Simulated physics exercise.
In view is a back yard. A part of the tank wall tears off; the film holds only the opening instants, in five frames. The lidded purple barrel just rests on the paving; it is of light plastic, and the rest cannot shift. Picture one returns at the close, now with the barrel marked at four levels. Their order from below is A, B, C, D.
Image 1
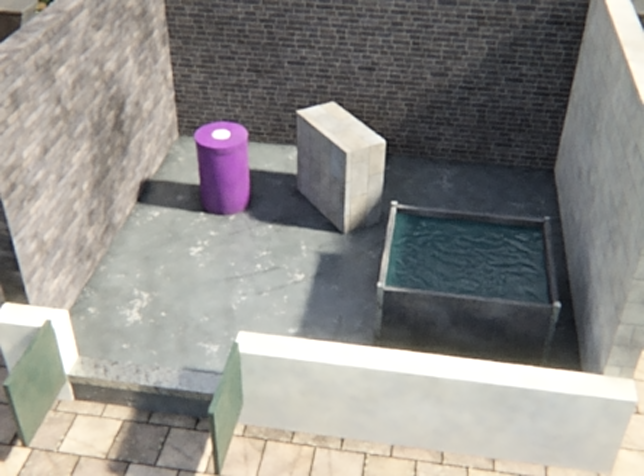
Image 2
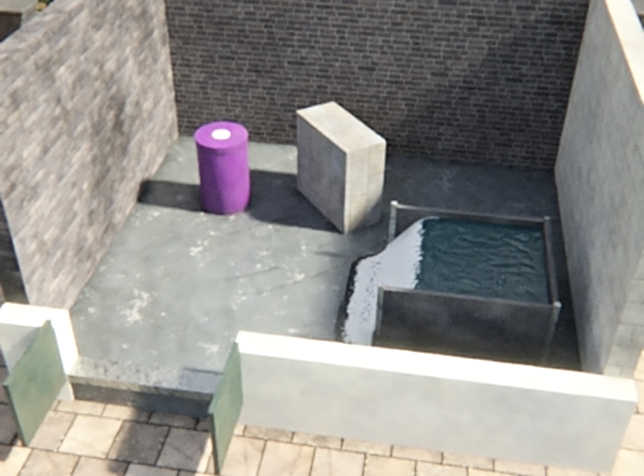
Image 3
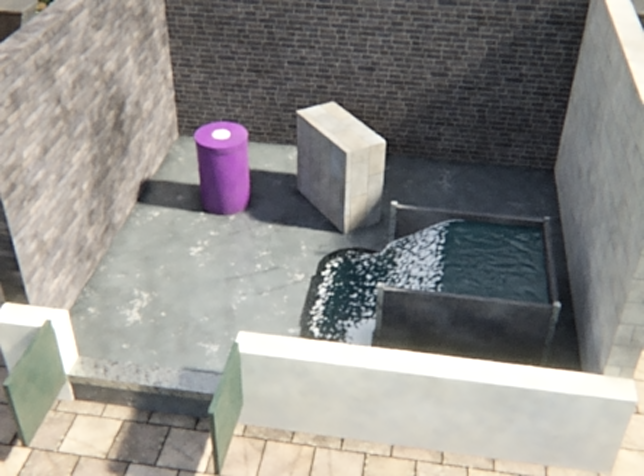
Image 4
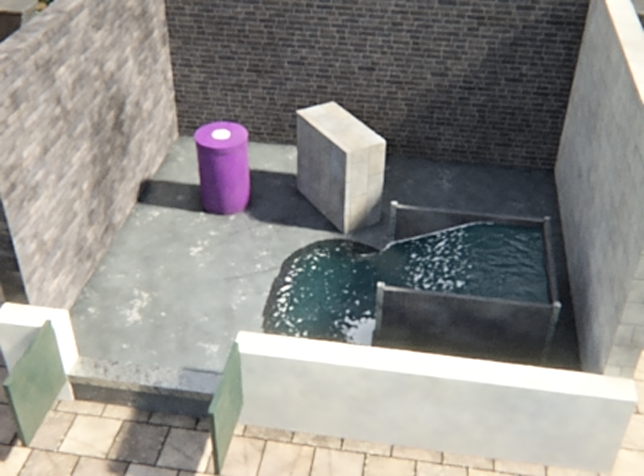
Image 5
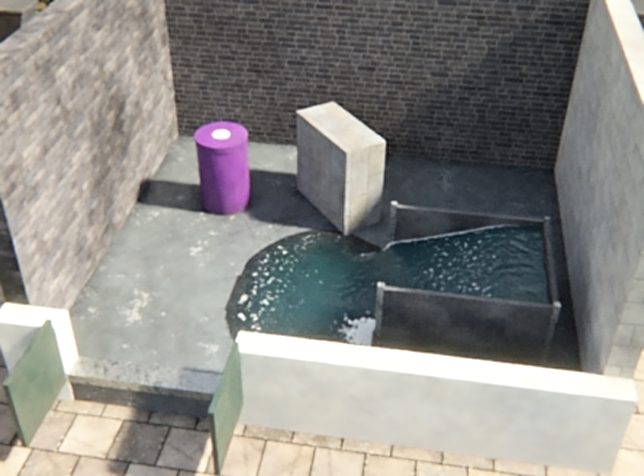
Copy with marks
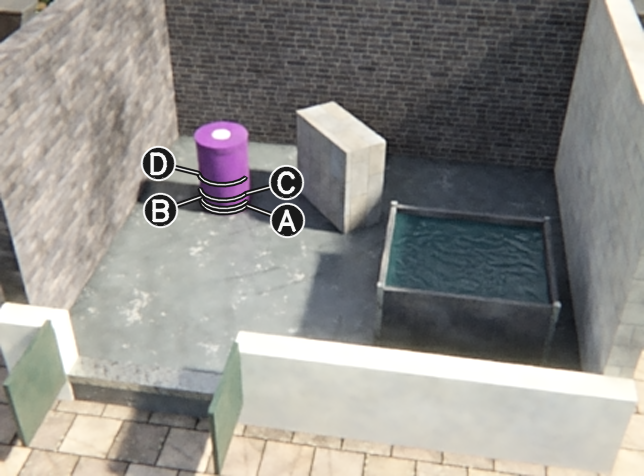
A walled back yard with a grey floor is seen from above, looking down over a low white front wall with an open green gate. A purple barrel stands at the back left, a pale grey block leans near the centre, and a dark, square tank full of water sits at the right. The tank's left side opens and water pours out, spreading leftward in a widening, rounded pool, while the camera, barrel and block stay still.
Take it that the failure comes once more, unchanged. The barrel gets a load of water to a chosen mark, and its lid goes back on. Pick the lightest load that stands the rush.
Use level C.
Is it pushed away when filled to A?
Yes, that goes wrong.
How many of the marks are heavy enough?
Two of the four.
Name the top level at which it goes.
Here it is level B.
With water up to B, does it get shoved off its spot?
Yes.
On the marked copy, A at (219, 212); B at (219, 208); C at (218, 200); D at (217, 184); from the bottom up A, B, C, D.
For level A, it is pushed about twice its own width away.
For level B, it is pushed about half its own width away.
For level C, it does not move.
For level D, it does not move.
